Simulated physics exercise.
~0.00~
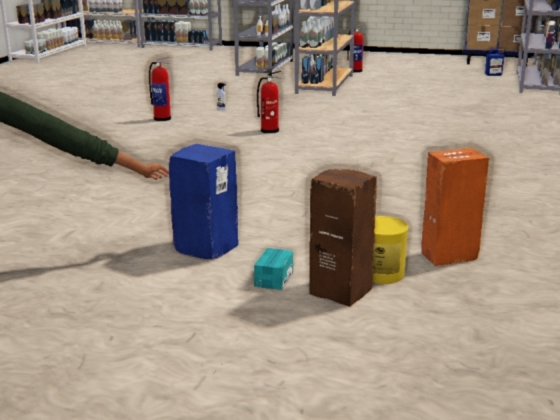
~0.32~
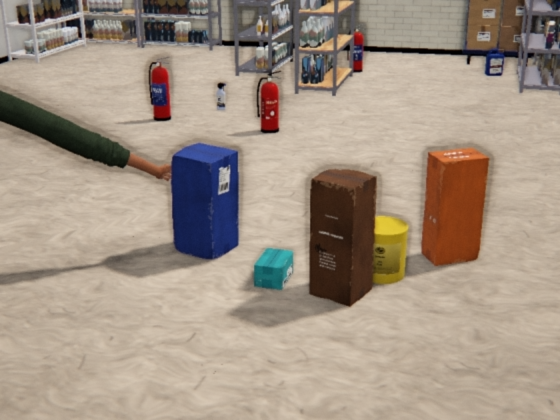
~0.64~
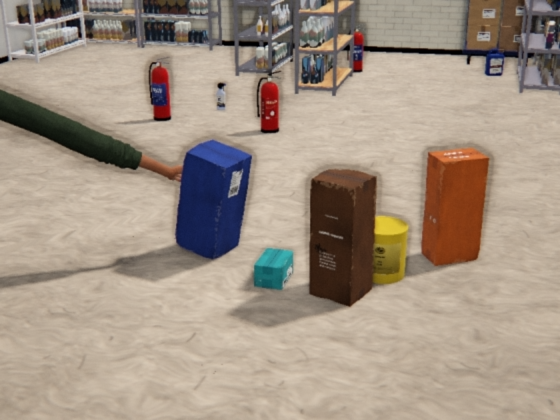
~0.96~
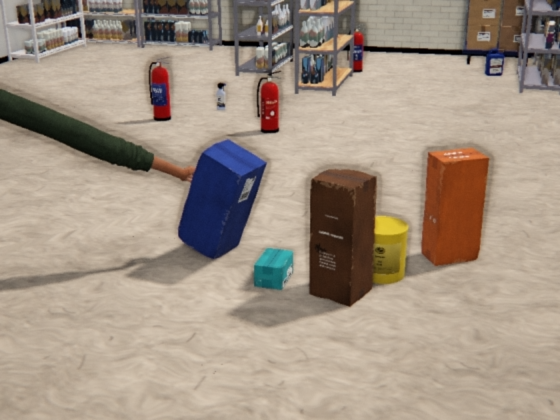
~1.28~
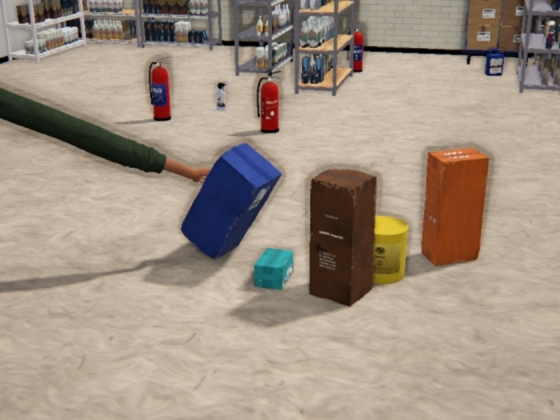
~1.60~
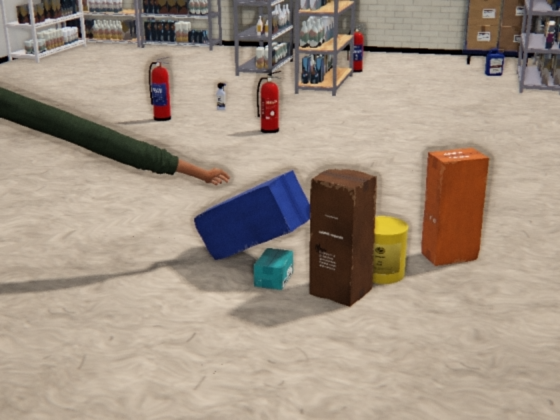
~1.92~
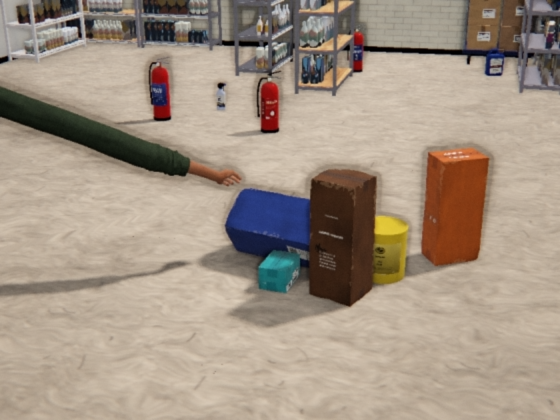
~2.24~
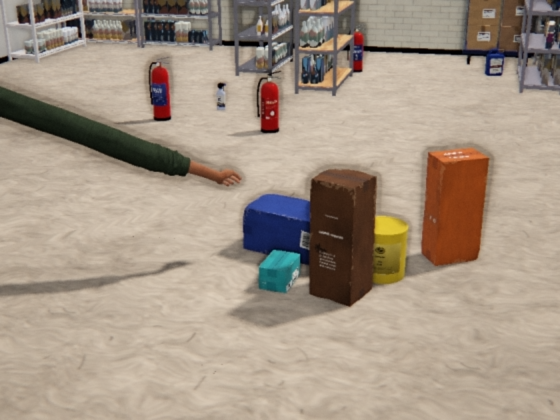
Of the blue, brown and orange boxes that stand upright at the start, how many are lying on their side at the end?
One of them is lying on its side at the end, the blue box, while the brown and orange boxes are still standing.
